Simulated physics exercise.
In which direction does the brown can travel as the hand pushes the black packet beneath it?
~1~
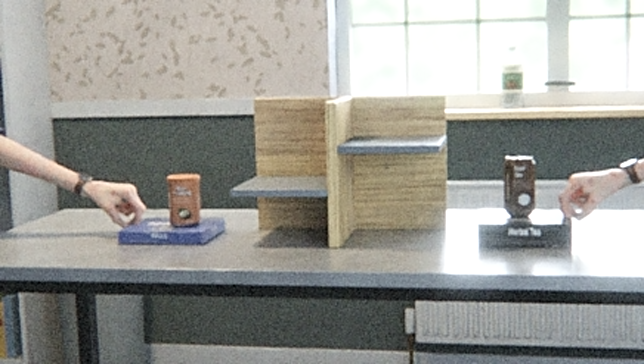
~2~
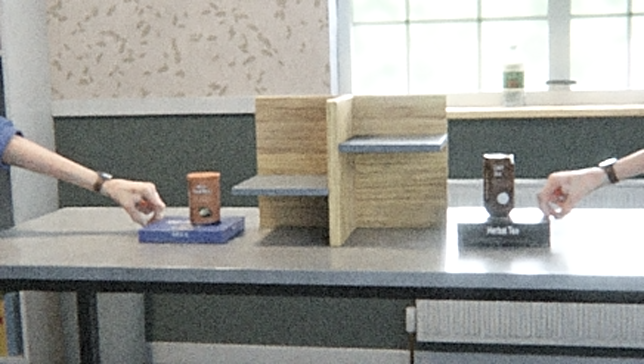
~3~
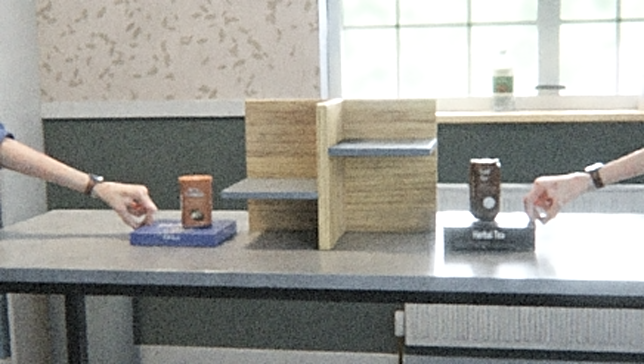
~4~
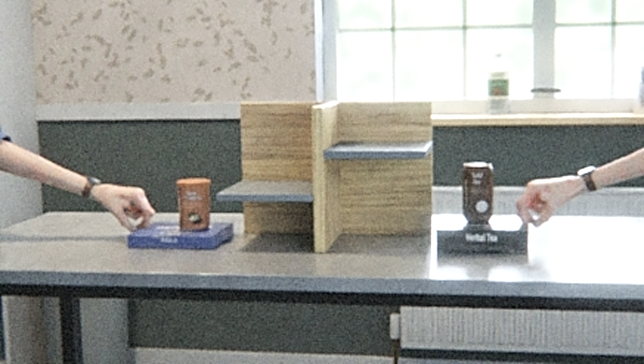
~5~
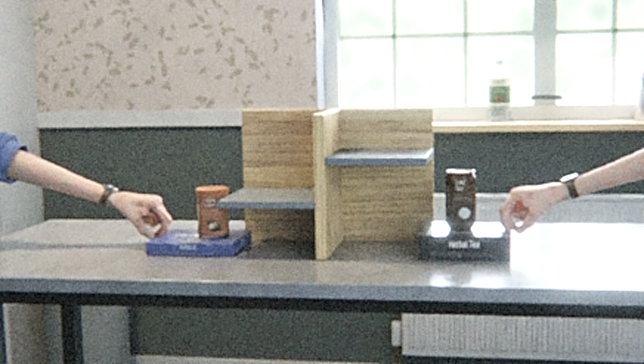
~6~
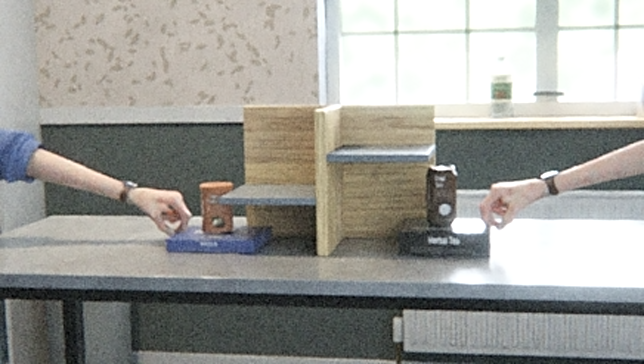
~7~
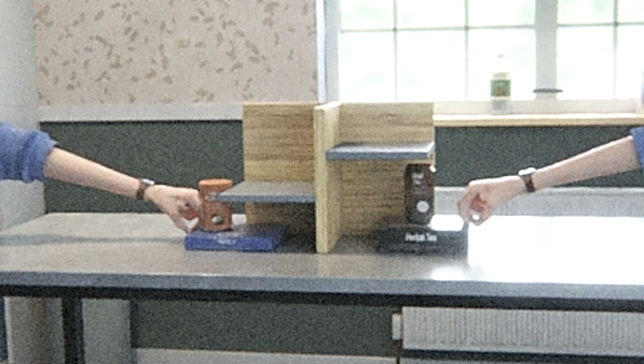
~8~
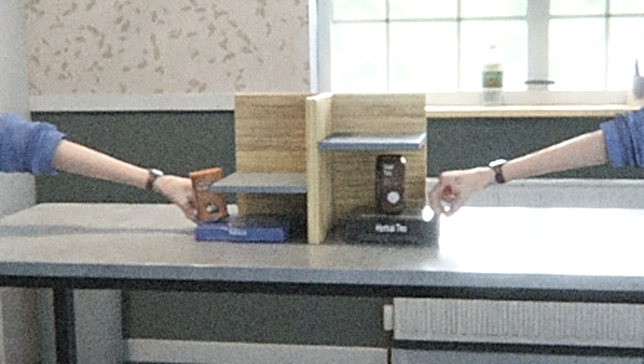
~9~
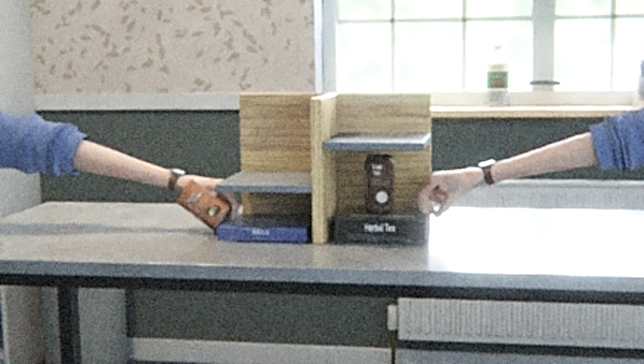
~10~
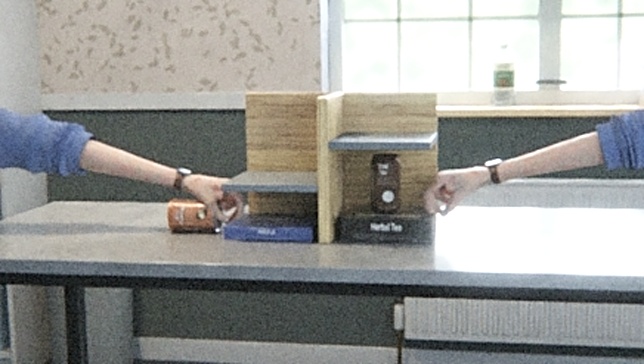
The brown can travels to the left, riding upright on the black packet until it is under the shelf.
The video shows two hands sliding a blue box carrying an orange tin and a black packet carrying a brown can inward beneath low shelves. The tin catches on the left shelf, tips and ends on its side on the table, while the can passes under the right shelf upright.
